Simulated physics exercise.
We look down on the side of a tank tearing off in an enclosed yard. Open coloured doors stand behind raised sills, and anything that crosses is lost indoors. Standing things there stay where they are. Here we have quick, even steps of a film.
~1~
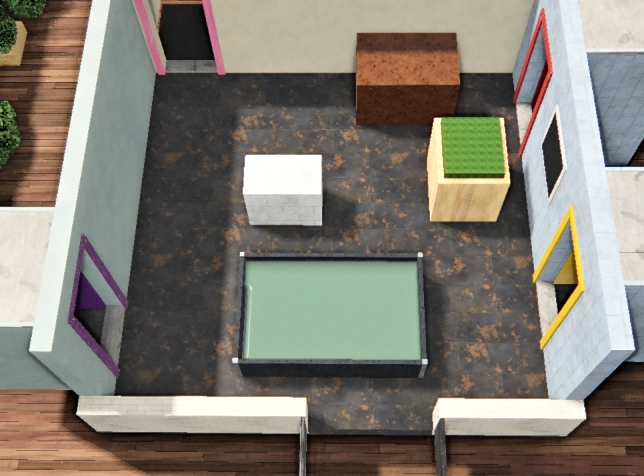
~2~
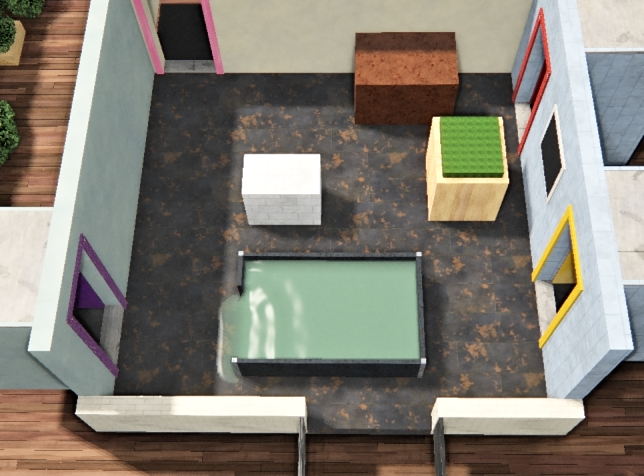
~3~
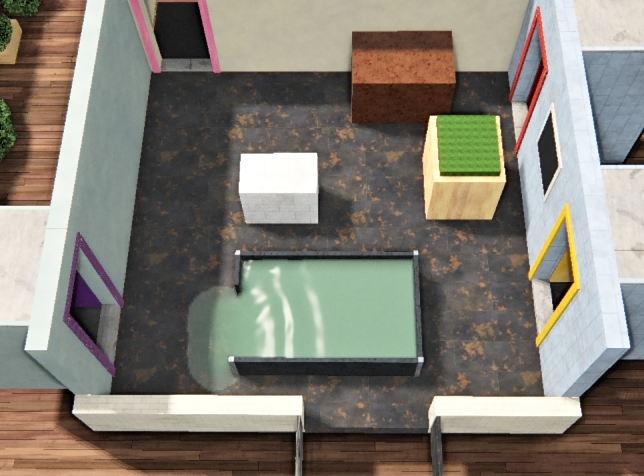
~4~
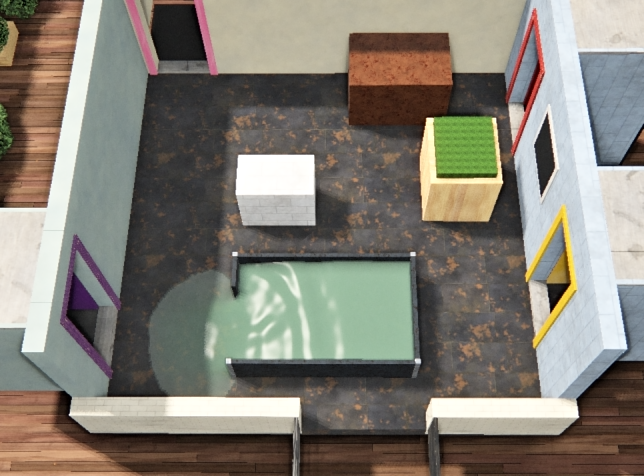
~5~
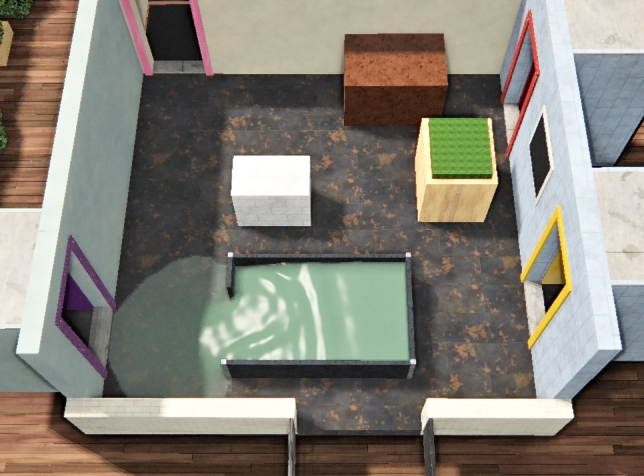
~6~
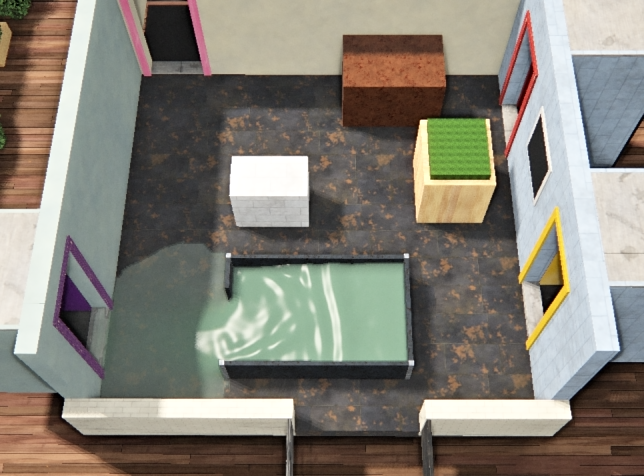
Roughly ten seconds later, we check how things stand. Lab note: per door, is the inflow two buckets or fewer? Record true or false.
Pink door false; red door true; purple door false; yellow door true.
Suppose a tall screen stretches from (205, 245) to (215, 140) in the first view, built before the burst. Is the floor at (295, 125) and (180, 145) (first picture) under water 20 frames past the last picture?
Not wet, soaked.
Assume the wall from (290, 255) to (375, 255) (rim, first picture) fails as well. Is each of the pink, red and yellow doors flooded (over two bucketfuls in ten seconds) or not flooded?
Taking them in turn, the pink door overshoots, the red door overshoots, and the yellow door undershoots.
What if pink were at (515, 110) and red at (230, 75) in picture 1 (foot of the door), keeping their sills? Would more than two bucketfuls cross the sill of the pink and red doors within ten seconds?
Result: Pink ends up below; red ends up above.
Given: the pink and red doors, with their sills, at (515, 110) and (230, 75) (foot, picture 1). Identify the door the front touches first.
It's the purple-painted one, I'd say.
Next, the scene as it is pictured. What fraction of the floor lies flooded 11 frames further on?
About 20 per cent.
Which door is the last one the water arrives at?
I say the door marked red.
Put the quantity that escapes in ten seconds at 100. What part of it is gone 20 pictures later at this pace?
I get 35 percent.
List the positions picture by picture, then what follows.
Still water in the water tank at (330, 309), in the first frame.
Water pours out at (243, 333) and has run to (228, 376), in the second frame.
The front is at (207, 383), out from the gap at (240, 332), in the third frame.
The front is at (155, 320), out from the gap at (237, 334), in the fourth frame.
Water pours out at (233, 335) and has run to (112, 328), in the fifth frame.
The front is at (101, 399), out from the gap at (231, 335), in the sixth frame.
A moment on, water covers 15 % of the floor; the pink door not reached, the red door not reached, the purple door over two buckets in, the yellow door not reached.
Next, water covers 20 % of the floor; the pink door not reached, the red door not reached, the purple door far over two buckets in, the yellow door not reached.
Then, water covers 45 % of the floor; the pink door under two buckets in, the red door not reached, the purple door far over two buckets in, the yellow door not reached.
Later, water covers 60 % of the floor; the pink door far over two buckets in, the red door not reached, the purple door far over two buckets in, the yellow door wet at the sill, nothing in.
In the end, water covers 90 % of the floor; the pink door far over two buckets in, the red door wet at the sill, nothing in, the purple door far over two buckets in, the yellow door wet at the sill, nothing in.
